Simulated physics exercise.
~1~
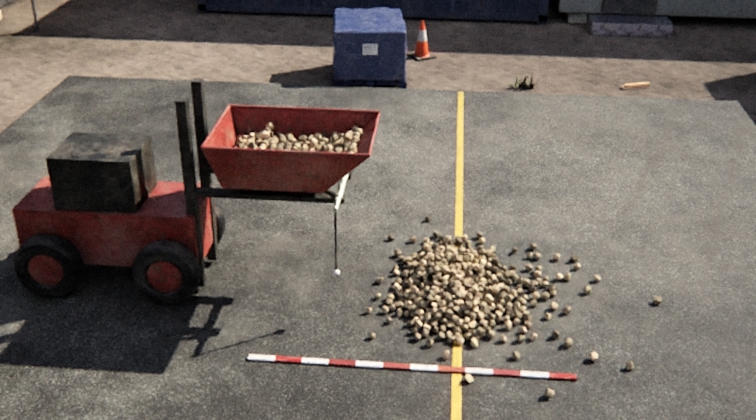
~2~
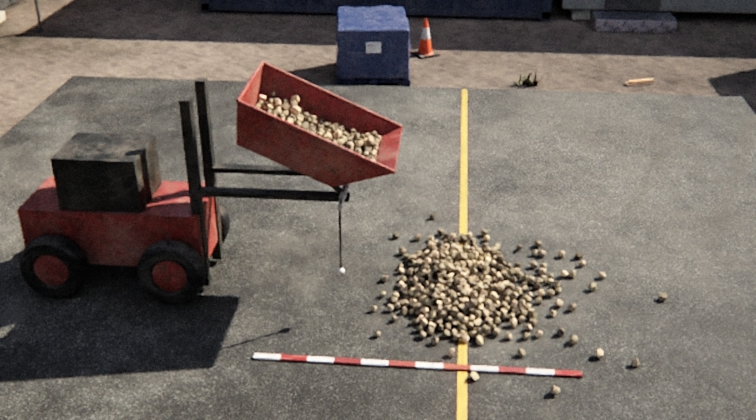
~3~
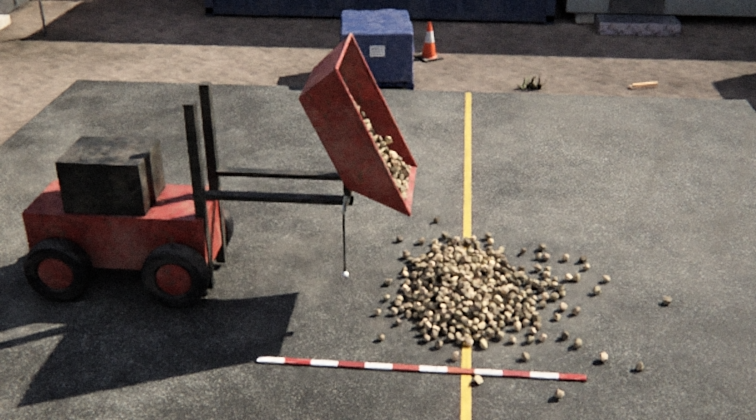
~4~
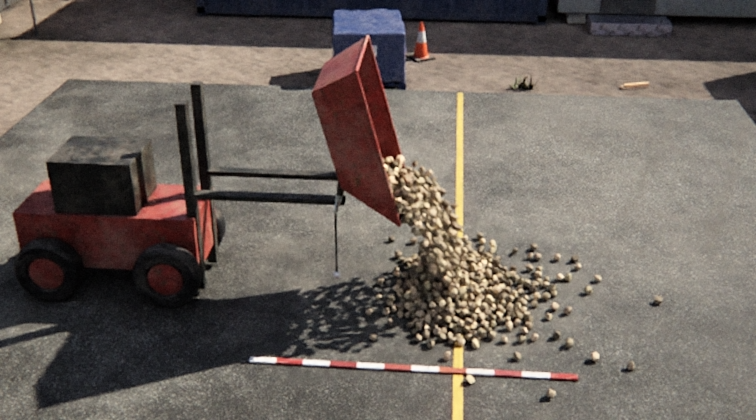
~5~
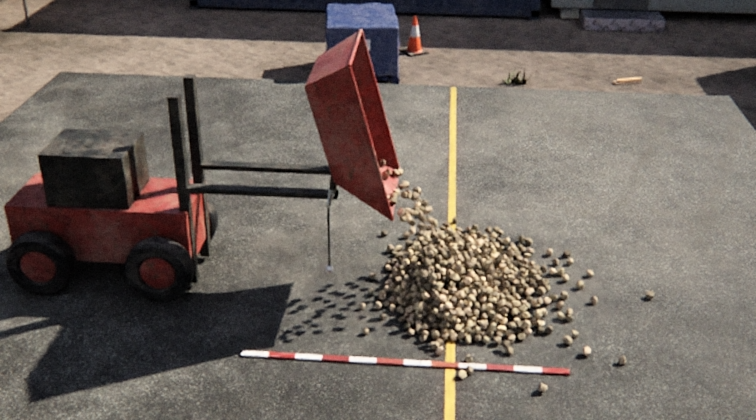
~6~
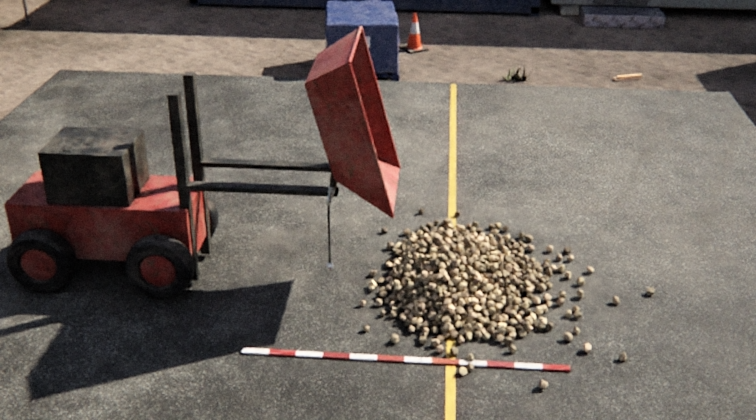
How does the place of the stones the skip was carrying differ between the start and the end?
At the start those stones sit up in the raised red skip, above and to the left of the pile. At the end they lie lower and farther right, on the enlarged heap on the ground around the yellow line.
